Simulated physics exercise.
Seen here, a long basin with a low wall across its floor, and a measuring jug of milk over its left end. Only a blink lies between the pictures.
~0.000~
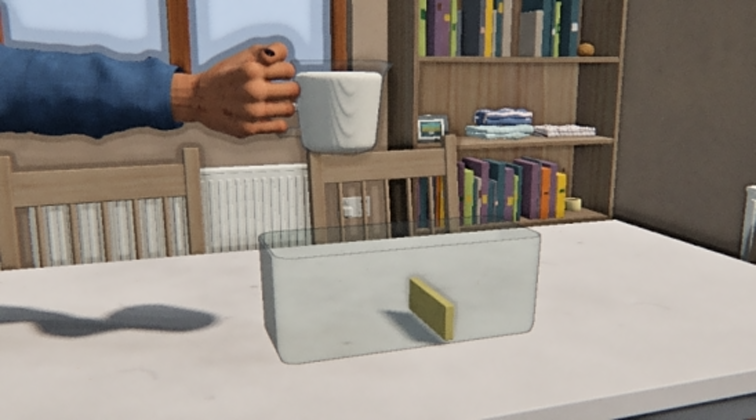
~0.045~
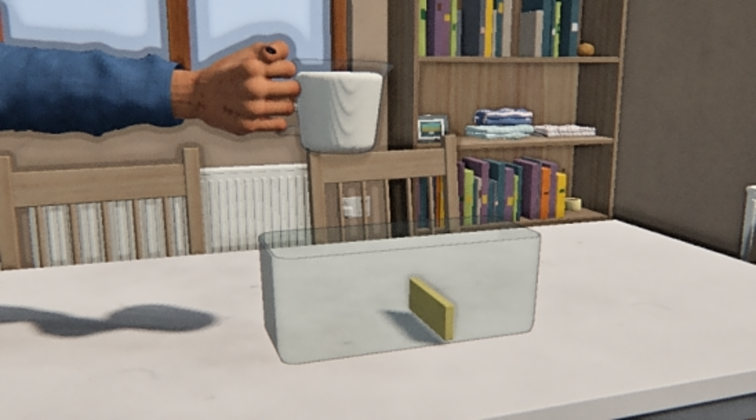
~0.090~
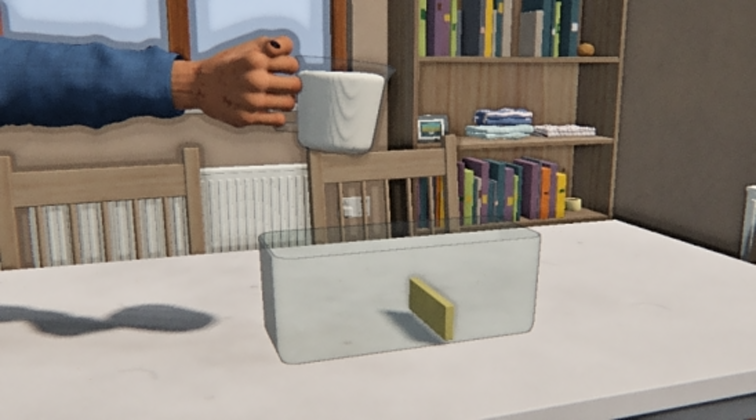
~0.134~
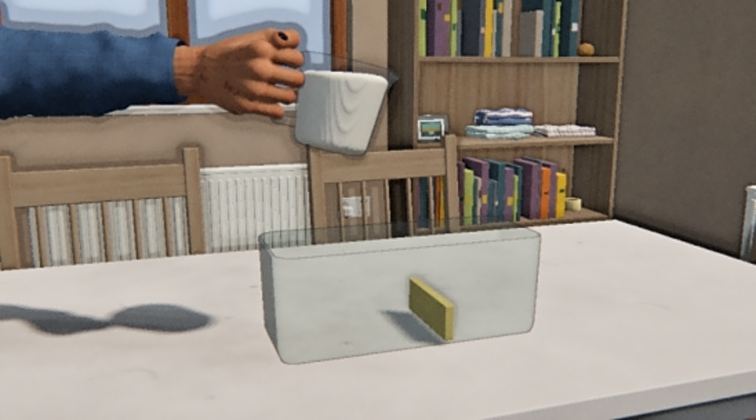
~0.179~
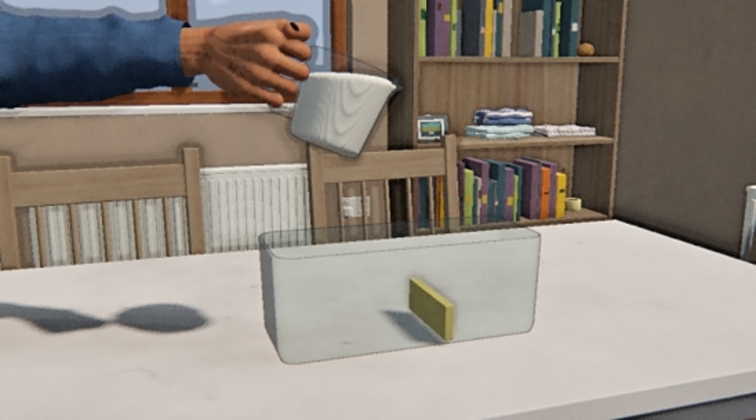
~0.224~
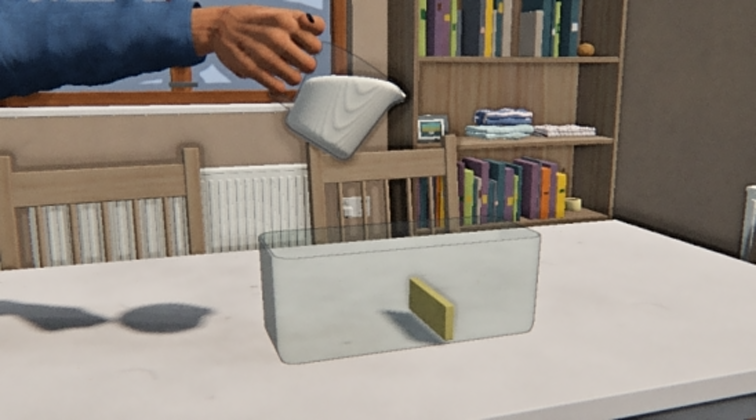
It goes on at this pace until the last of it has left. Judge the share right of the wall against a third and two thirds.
The share right of the wall is above two thirds.
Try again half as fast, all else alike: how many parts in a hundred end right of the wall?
About 80 per cent.
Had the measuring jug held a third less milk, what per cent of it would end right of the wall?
Close to 60 per cent.
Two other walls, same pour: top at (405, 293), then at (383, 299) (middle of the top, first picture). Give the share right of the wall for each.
In turn 95 and 90 in a hundred.
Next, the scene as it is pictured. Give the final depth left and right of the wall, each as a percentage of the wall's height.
Near 10 on the left, 70 on the right.
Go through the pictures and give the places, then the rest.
The first frame shows tilt 0°; pouring edge (391, 63); surface from (295, 75) to (379, 75); the long basin's rim runs from (266, 247) to (519, 227); the wall's top is at (430, 292).
The second frame shows tilt 2°; pouring edge (392, 64); surface from (295, 75) to (379, 75).
The third frame shows tilt 6°; pouring edge (395, 69); surface from (298, 73) to (381, 77).
The fourth frame shows tilt 13°; pouring edge (398, 76); surface from (303, 74) to (385, 80).
The fifth frame shows tilt 22°; pouring edge (401, 87); surface from (304, 77) to (392, 83).
The sixth frame shows tilt 33°; pouring edge (403, 100); surface from (299, 91) to (396, 90); 1 per cent is over the edge.
A moment on, the measuring jug is tipped on its side and 48 per cent is still to pour, 0 is left of the wall and 17 right of it.
Next, the measuring jug is tipped right over and 10 per cent is still to pour, 14 is left of the wall and 59 right of it.
Then the measuring jug is tipped right over and 1 per cent is still to pour, 18 is left of the wall and 77 right of it.
Later the measuring jug is tipped right over and 0 per cent is still to pour, 22 is left of the wall and 77 right of it.
At rest 22 per cent lies left of the wall, 77 right of it and 1 outside.
